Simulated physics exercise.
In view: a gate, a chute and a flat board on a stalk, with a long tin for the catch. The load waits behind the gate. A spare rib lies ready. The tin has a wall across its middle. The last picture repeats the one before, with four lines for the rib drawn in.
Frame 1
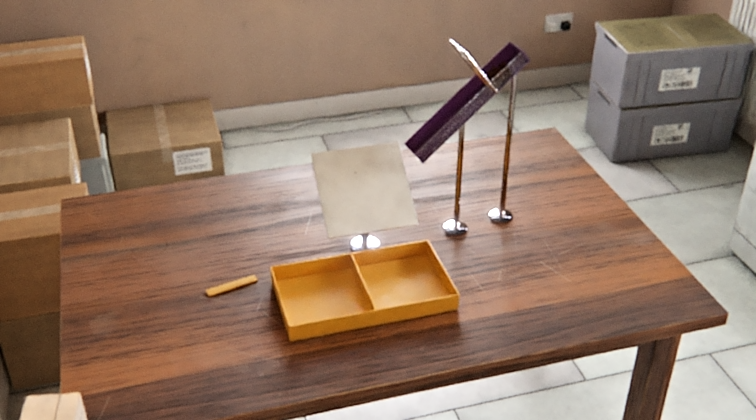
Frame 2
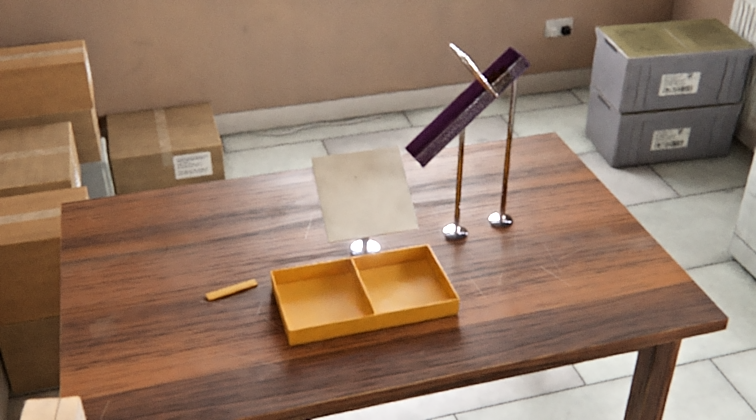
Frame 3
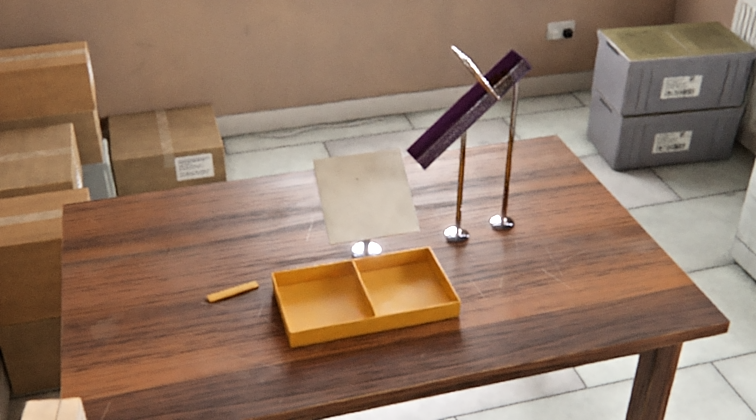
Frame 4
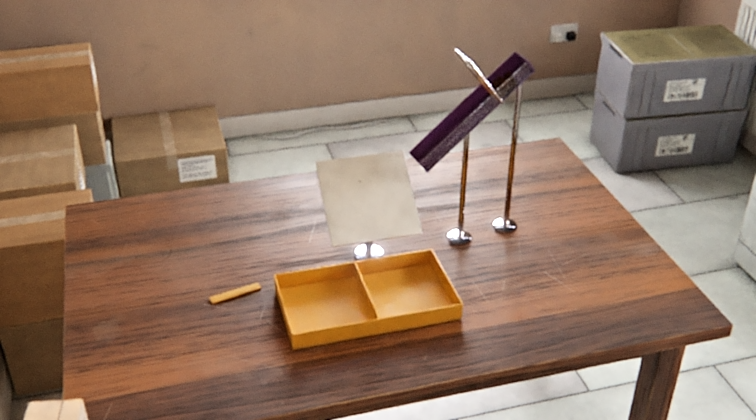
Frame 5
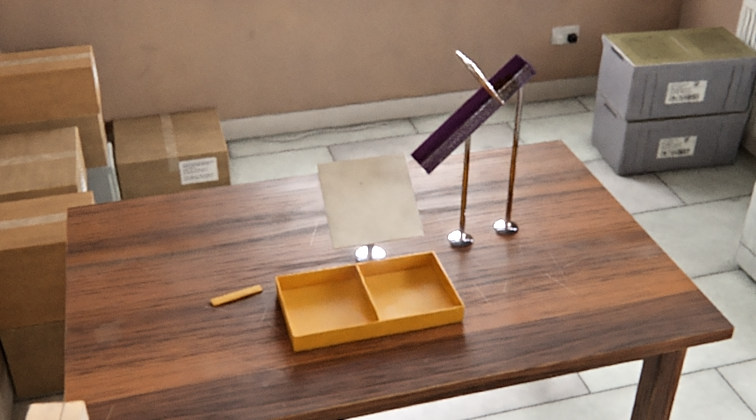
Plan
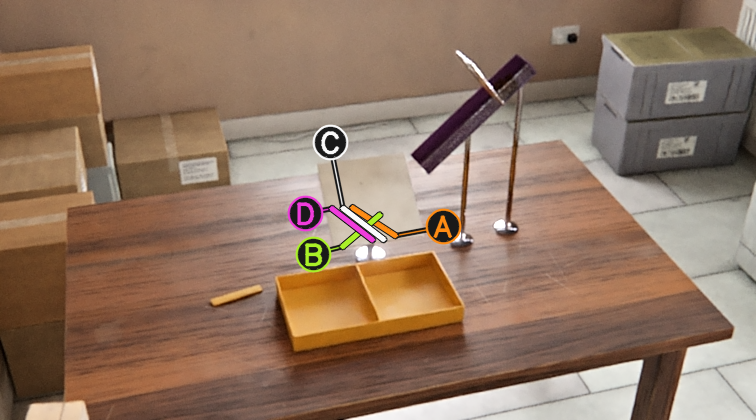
On a wooden table, a purple chute on metal stands, a tilted pale board and a divided yellow tray all standing still.
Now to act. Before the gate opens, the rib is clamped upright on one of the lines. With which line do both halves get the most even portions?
Best: B.
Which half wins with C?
More lands on the right.
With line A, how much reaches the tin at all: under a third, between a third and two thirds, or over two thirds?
Line A gives over two thirds.
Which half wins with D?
More lands on the right.
On the marked copy, line A from (352, 207) to (395, 235); line B from (379, 215) to (342, 246); line C from (343, 208) to (383, 239); line D from (331, 208) to (372, 239).
With A, of what is caught, a stray few in the left half, nearly all in the right.
With B, of what is caught, about half in the left half, about half in the right.
With C, of what is caught, a stray few in the left half, nearly all in the right.
With D, of what is caught, a small part in the left half, most in the right.
